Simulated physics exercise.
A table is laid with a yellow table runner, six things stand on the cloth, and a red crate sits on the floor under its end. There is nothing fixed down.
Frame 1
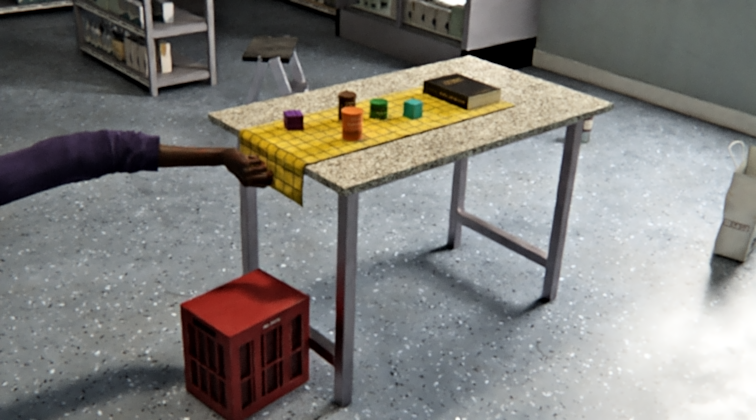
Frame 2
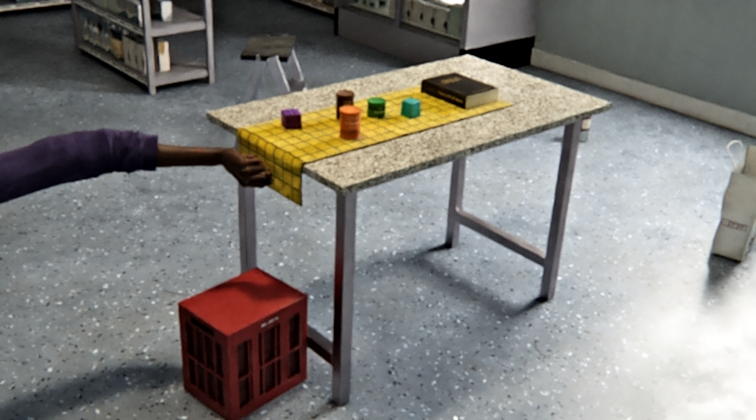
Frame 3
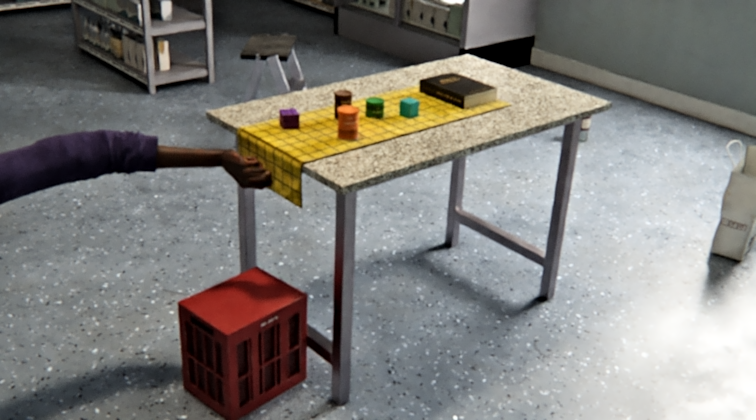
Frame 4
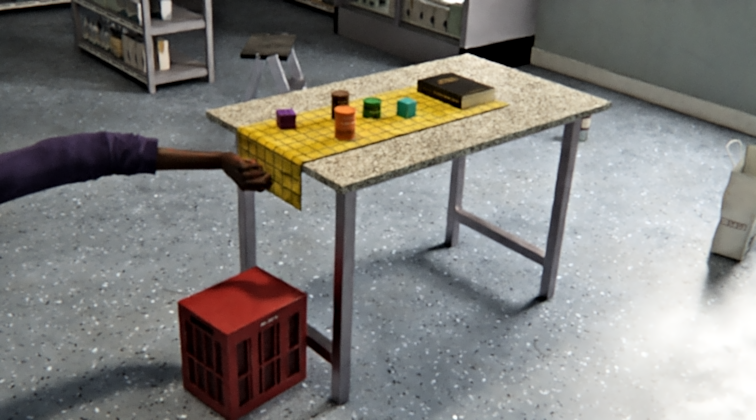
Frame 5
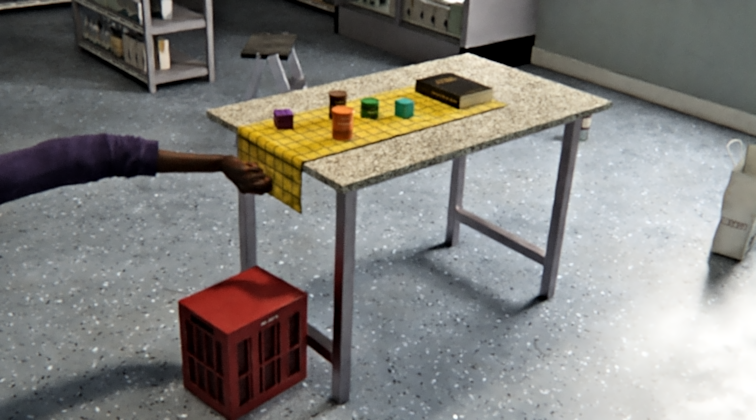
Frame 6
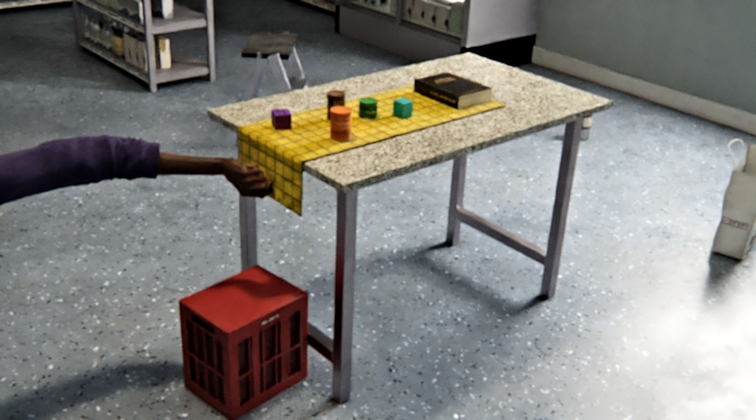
In a room with a speckled floor, a hand gripped the end of a yellow cloth on a table and drew it slightly down, and the colored blocks and dark book shifted slightly left with it.
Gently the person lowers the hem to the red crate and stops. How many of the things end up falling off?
My guess is it ends up with three missing from the top.
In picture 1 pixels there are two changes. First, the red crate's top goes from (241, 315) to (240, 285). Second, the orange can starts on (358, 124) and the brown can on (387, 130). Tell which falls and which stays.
The orange can stays aboard, and the brown can stays aboard.
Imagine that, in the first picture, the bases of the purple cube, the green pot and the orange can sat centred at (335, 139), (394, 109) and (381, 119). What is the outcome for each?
Briefly: Purple cube drops; green pot stays; orange can stays.
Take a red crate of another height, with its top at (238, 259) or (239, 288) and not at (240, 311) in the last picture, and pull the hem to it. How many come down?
Then 1 and 2.
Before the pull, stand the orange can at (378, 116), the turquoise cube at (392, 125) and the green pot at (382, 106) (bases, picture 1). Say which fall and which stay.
The orange can would stay in place, the turquoise cube would stay in place, the green pot would stay in place.
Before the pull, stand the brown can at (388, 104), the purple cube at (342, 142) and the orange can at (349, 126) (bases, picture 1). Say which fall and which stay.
The brown can survives; the purple cube comes down; the orange can drops off.
A little later, hem near (269, 250); purple cube gone.
Next, hem on the crate; purple cube, orange can and brown can gone.
When it is over, hem on the crate; purple cube, orange can and brown can gone. The table loses three.
